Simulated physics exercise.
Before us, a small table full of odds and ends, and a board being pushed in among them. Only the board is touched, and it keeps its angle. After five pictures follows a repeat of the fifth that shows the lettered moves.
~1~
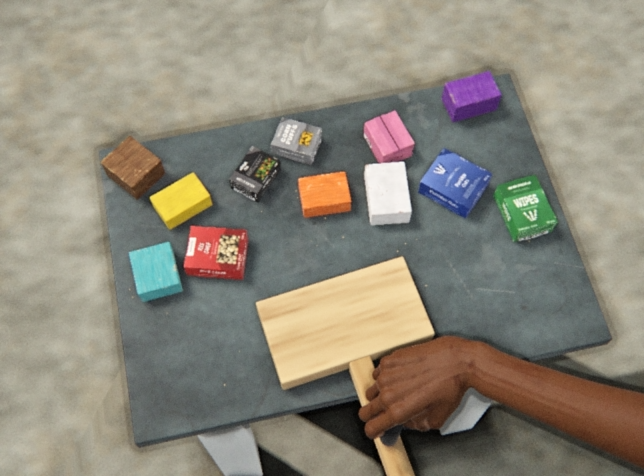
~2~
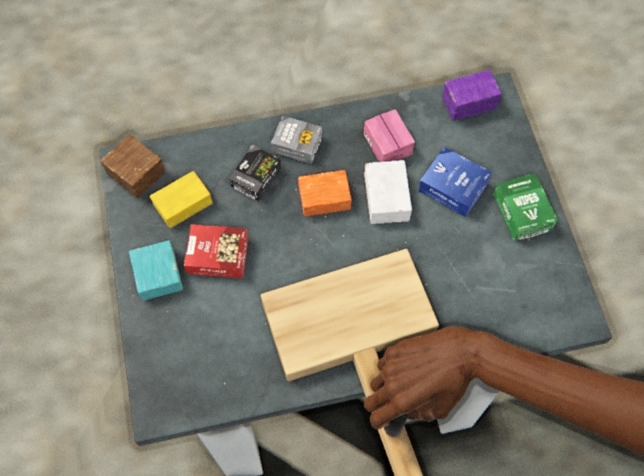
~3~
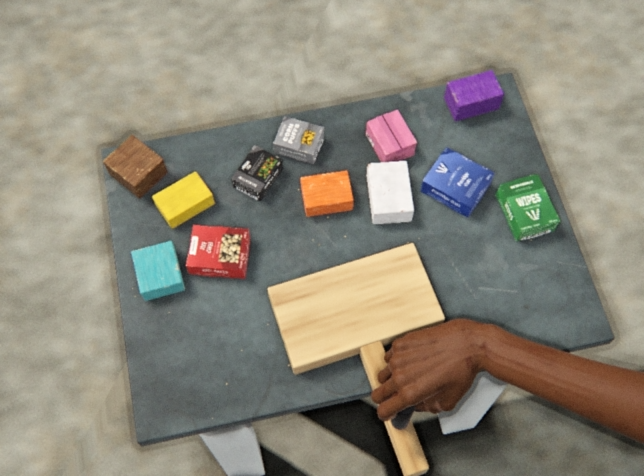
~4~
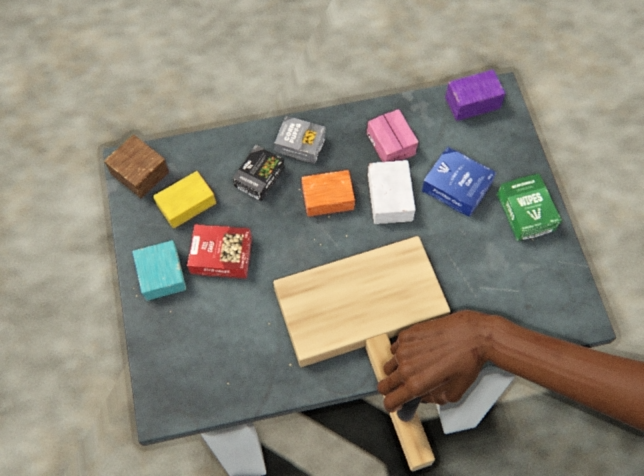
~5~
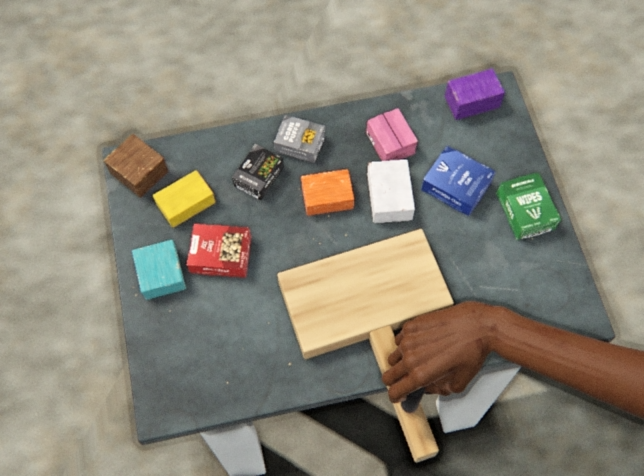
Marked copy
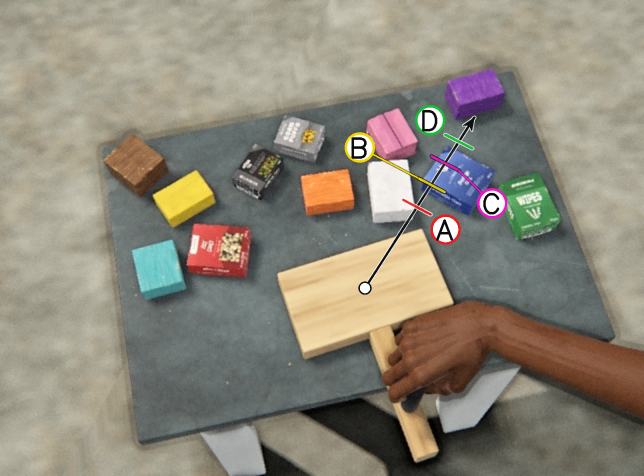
In this clip, a hand holds a wooden board by its handle on a dark tabletop scattered with colourful blocks and small packets, and slides it slightly up and to the right while the other items stay in place.
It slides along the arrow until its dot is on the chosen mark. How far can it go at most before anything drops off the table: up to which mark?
At B, and not beyond.
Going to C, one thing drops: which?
It is the pink box.
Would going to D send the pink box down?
Yes.
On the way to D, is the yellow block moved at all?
No.
On the marked copy, A at (417, 207); B at (431, 185); C at (445, 163); D at (459, 141); the arrow from (365, 288) to (475, 118); the white dot at (365, 288).
Taking B. A third of the way, board (389, 253); white block (390, 186); purple block (474, 95).
Two thirds of the way, board (414, 216); pink box (388, 114); blue packet (484, 150).
When it is over, board (430, 191); pink box (384, 96); green box (534, 202); nothing has fallen.
As for the rest, A is safe but short; C drops the pink box; D drops the blue packet and pink box.
